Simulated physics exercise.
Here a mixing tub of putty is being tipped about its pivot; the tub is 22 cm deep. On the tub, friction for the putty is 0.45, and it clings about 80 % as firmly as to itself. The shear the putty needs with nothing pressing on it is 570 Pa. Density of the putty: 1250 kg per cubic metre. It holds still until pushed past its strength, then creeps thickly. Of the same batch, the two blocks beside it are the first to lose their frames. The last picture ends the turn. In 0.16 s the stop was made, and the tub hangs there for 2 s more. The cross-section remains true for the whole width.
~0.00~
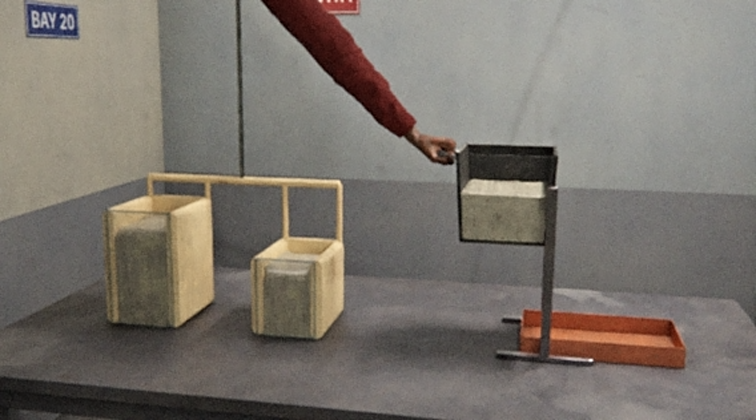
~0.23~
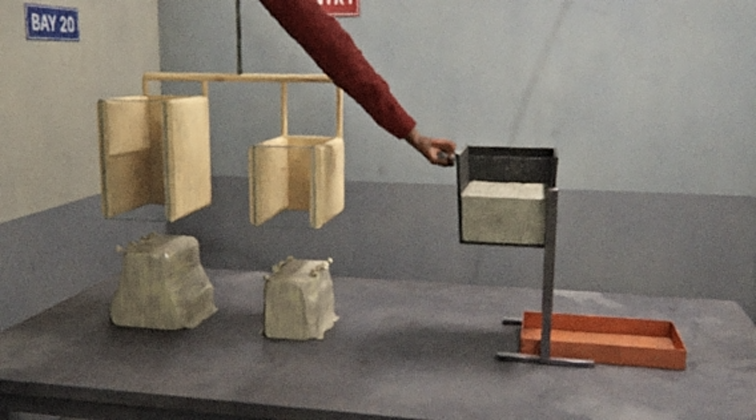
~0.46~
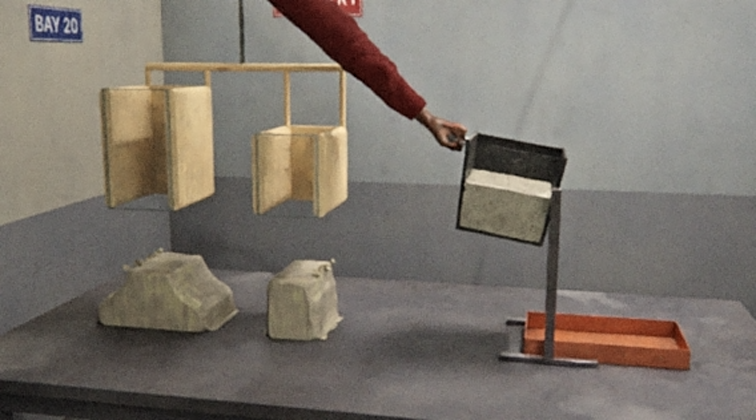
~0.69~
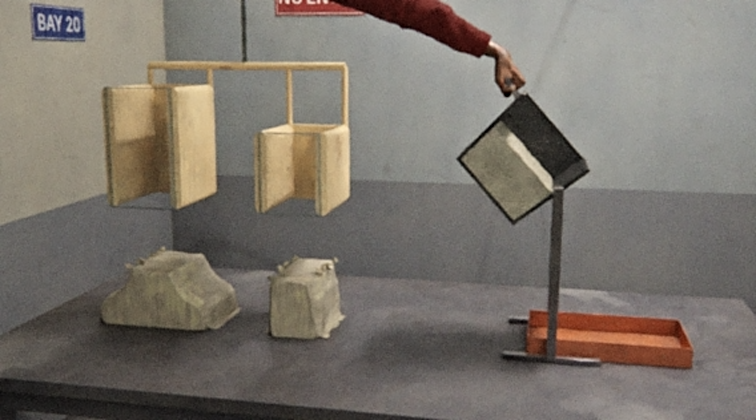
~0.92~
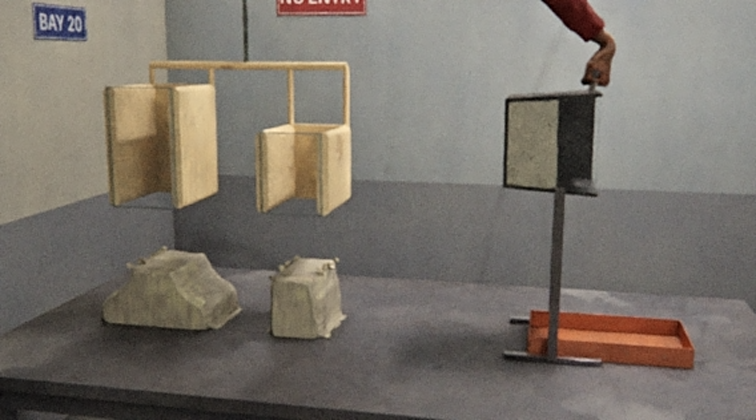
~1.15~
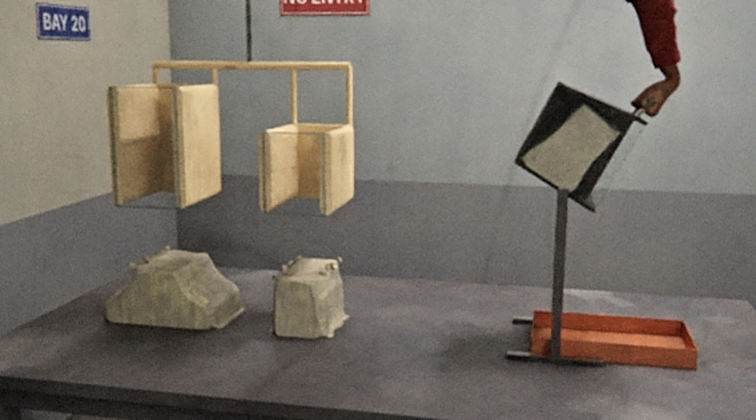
At first, two grey blocks stand in wooden casings beside a dark tub of putty, its rim held by a red-sleeved hand. The casings rise and the left block slumps more than the right, then the hand turns the tub rightward past its side, the putty still inside.
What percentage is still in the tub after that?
About 0 %.
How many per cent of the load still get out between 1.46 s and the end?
About 0 percent.
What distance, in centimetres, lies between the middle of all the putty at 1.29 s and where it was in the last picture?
12 cm.
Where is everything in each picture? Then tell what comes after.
Handle-side rim at (459, 154), tilt 0 degrees; highest point of the putty at (515, 195); test blocks 27 cm, 18 cm high (left to right), in the first frame.
Handle-side rim at (460, 155), tilt 0 degrees; highest point of the putty at (515, 197); test blocks 22 cm, 17 cm high (left to right), in the second frame.
Handle-side rim at (470, 141), tilt 9 degrees; highest point of the putty at (470, 182); test blocks 17 cm, 17 cm high (left to right), in the third frame.
Handle-side rim at (525, 97), tilt 48 degrees; highest point of the putty at (493, 129); test blocks 17 cm, 17 cm high (left to right), in the fourth frame.
Handle-side rim at (601, 97), tilt 90 degrees; highest point of the putty at (553, 101); test blocks 17 cm, 17 cm high (left to right), in the fifth frame.
Handle-side rim at (645, 125), tilt 117 degrees; highest point of the putty at (585, 106); test blocks 17 cm, 17 cm high (left to right), in the sixth frame.
By 1.29 s, the tub is at 117 degrees and holds 60 %.
By 1.46 s, the tub is at 117 degrees and holds 0 %.
By 1.63 s, the tub is at 117 degrees and holds 0 %.
By 1.80 s, the tub is at 117 degrees and holds 0 %.
By 3.15 s, at the end, the tub is at 117 degrees and holds 0 %.
